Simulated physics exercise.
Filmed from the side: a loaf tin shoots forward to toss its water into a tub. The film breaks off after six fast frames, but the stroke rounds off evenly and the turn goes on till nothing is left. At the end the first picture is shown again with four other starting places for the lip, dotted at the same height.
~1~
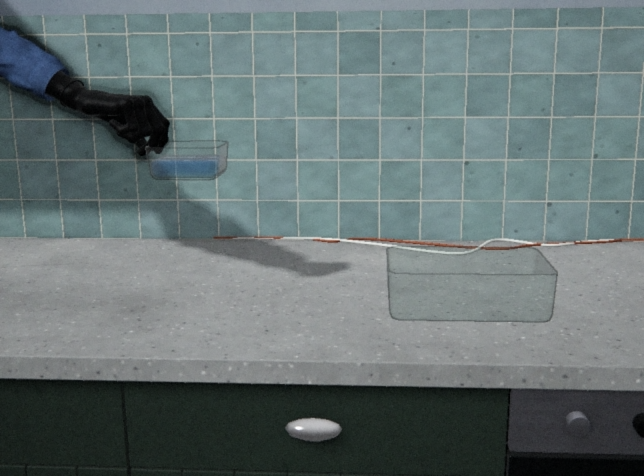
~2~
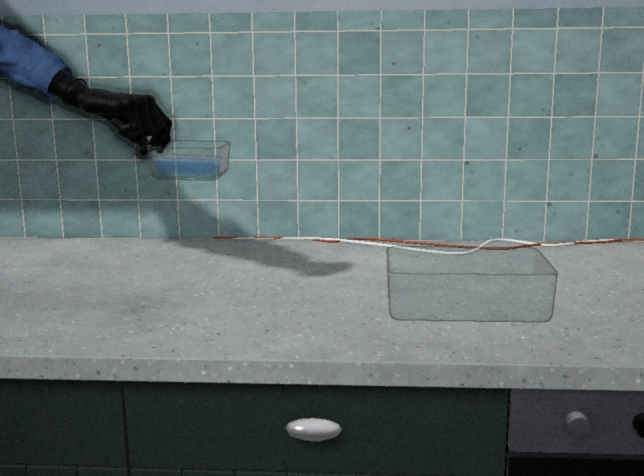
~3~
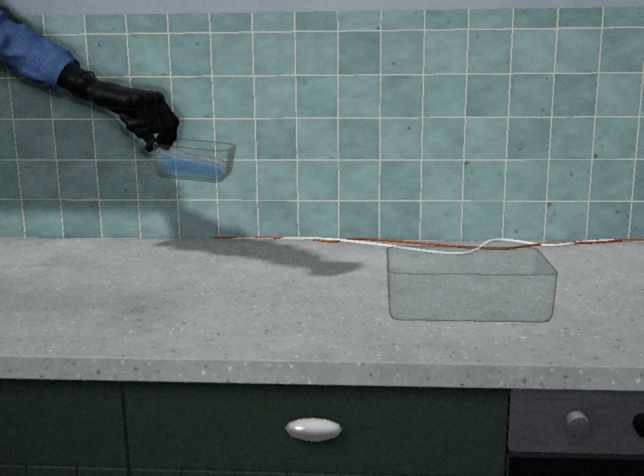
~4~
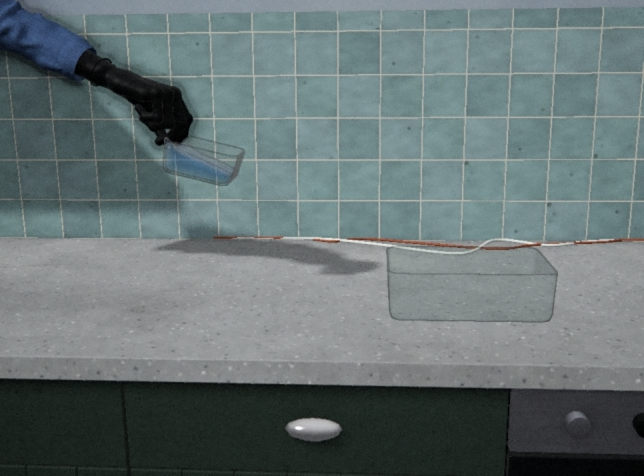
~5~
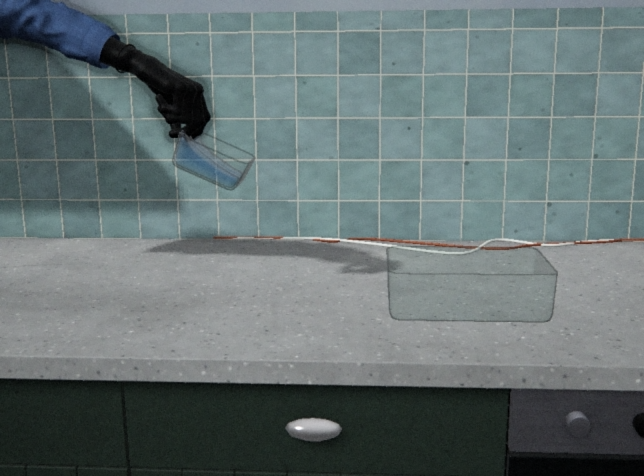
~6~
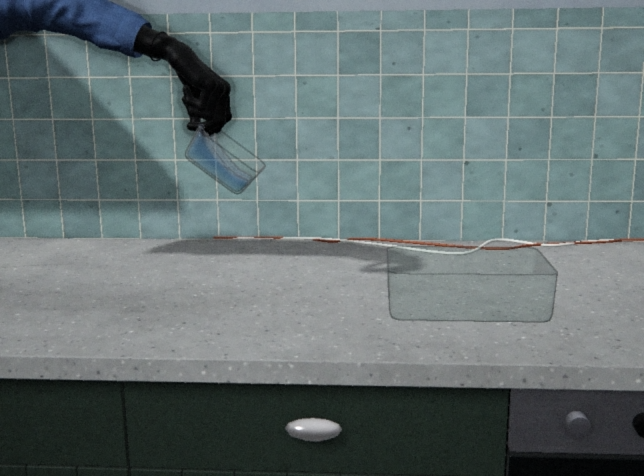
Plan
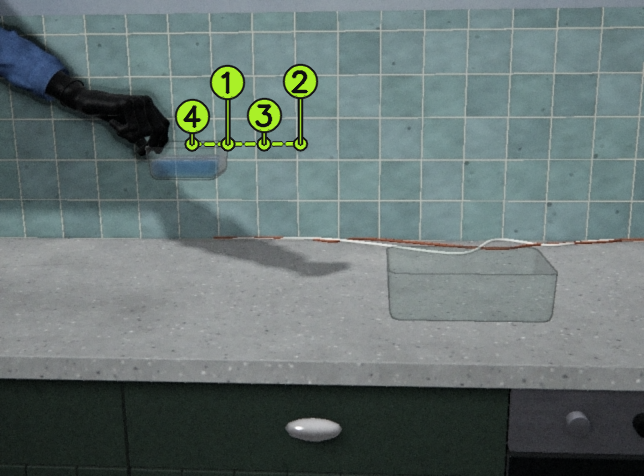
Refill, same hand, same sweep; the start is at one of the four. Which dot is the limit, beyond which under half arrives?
That is place 3.
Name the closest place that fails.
Place 1.
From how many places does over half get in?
Two.
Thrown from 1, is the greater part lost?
Yes, it does.
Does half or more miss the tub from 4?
Yes.
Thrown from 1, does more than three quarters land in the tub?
No, less.
On the marked copy, 1 at (227, 144); 2 at (300, 143); 3 at (264, 143); 4 at (192, 144).
With 1, about 25 % lands in the tub, 69 % falls short and 6 % goes beside or beyond.
With 2, about 83 % lands in the tub, 4 % falls short and 13 % goes beside or beyond.
With 3, about 69 % lands in the tub, 22 % falls short and 8 % goes beside or beyond.
With 4, about 0 % lands in the tub, 98 % falls short.
